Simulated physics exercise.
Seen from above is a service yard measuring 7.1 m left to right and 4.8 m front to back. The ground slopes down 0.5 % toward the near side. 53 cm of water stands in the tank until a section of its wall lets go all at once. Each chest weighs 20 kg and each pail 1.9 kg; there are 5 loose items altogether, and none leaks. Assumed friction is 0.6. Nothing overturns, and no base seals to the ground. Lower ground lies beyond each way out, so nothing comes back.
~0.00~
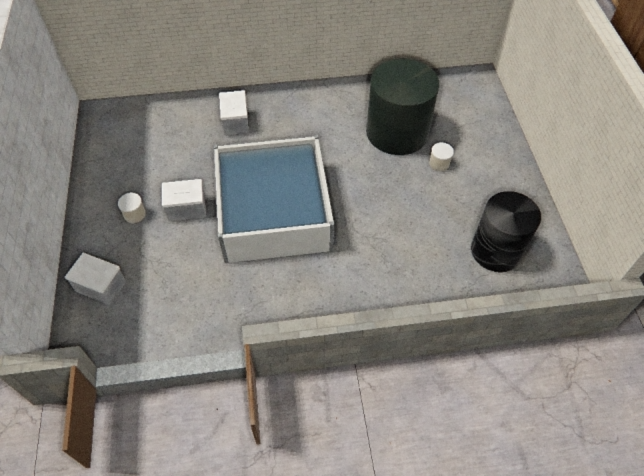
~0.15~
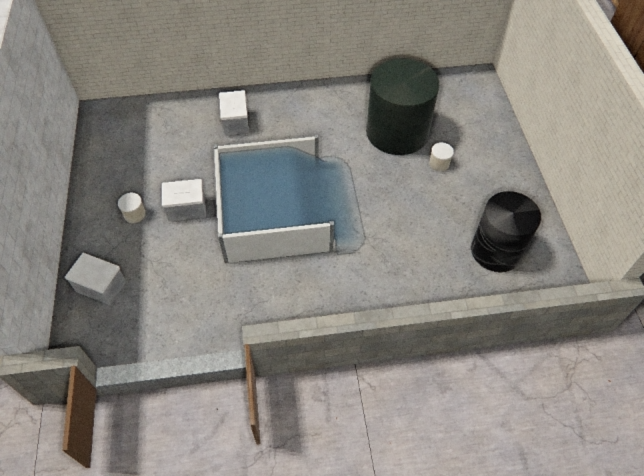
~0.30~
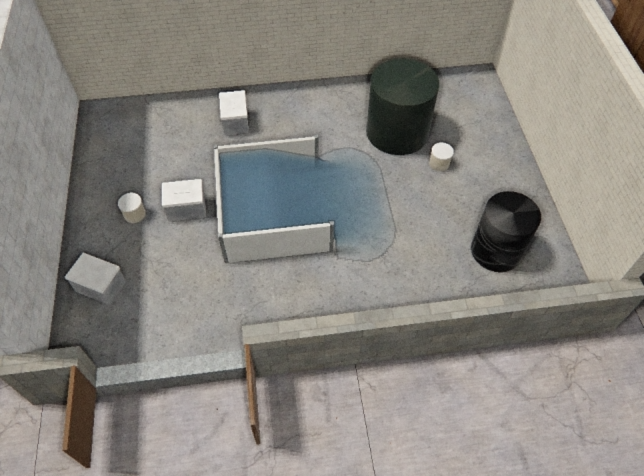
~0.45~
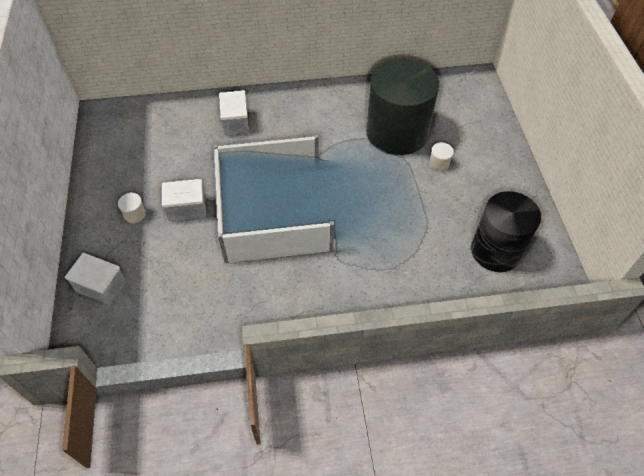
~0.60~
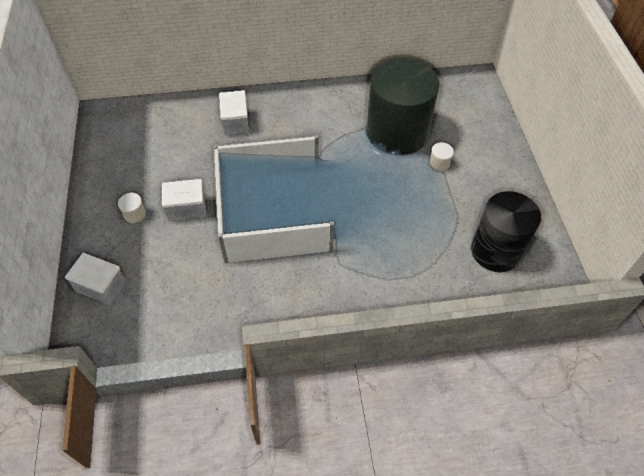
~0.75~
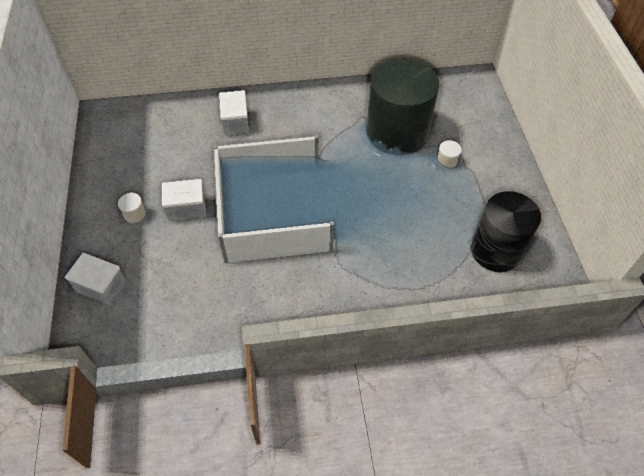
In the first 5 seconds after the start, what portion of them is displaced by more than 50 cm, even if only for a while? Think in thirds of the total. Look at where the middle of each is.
Fewer than a third.
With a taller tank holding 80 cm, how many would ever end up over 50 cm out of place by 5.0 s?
I count 1 of them in that case.
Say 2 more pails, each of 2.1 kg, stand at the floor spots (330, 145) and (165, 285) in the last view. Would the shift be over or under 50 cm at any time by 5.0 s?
In the order asked they come out inside the limit, inside the limit.
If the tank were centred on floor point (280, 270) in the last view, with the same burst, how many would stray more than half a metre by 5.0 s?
That would give 1.
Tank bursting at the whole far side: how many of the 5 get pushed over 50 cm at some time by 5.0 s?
In that case the number is 2.
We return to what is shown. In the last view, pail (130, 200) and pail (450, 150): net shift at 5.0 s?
0 cm, then 150 cm.
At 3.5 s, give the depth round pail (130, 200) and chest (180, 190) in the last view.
I'd estimate 0 cm for the first and 0 cm for the second.
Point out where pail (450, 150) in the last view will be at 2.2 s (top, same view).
Roughly (503, 94) in the same view.
After 1.1 s 1 of 5 are over 50 cm from their spots; 0 afloat.
After 2.2 s 1 of 5 are over 50 cm from their spots; 1 afloat.
After 3.5 s 1 of 5 are over 50 cm from their spots; 1 afloat.
After 5.0 s 1 of 5 are over 50 cm from their spots, and 1 have been at some point; 1 afloat.
